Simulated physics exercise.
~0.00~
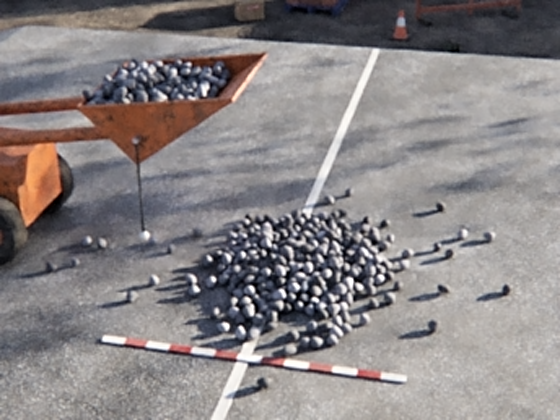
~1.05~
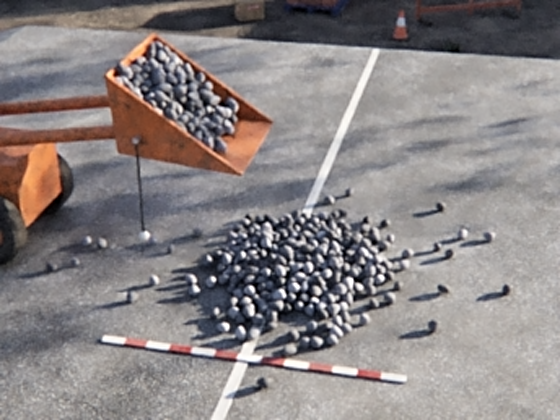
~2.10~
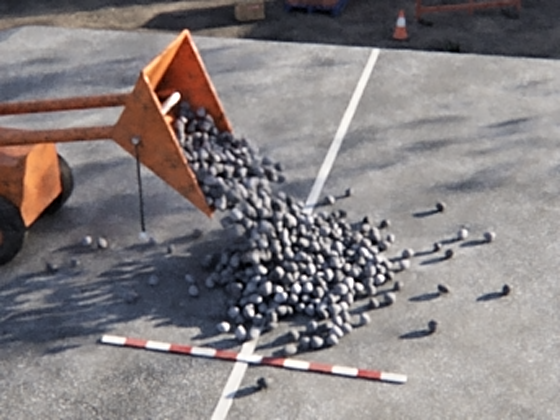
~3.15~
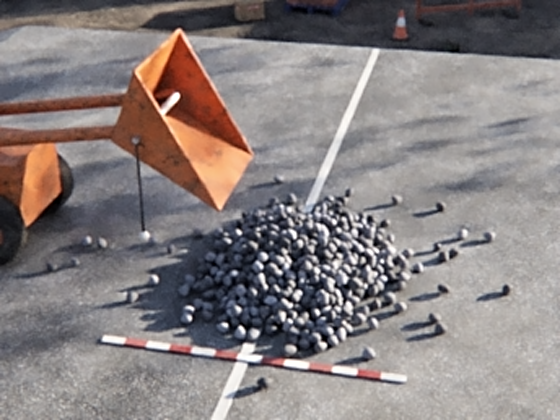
At first, an orange bucket heaped with rounded grey stones is held level on the left, beside a loose pile of similar stones lying across a pale painted line. A red and white striped bar lies on the ground in front. The bucket then tips forward to the right, and its stones slide toward the lower lip. As it tilts more steeply, they pour out in a thick stream onto the near side of the pile. Finally the bucket hangs steeply tipped and empty, and a larger, fuller heap spreads over both sides of the line.
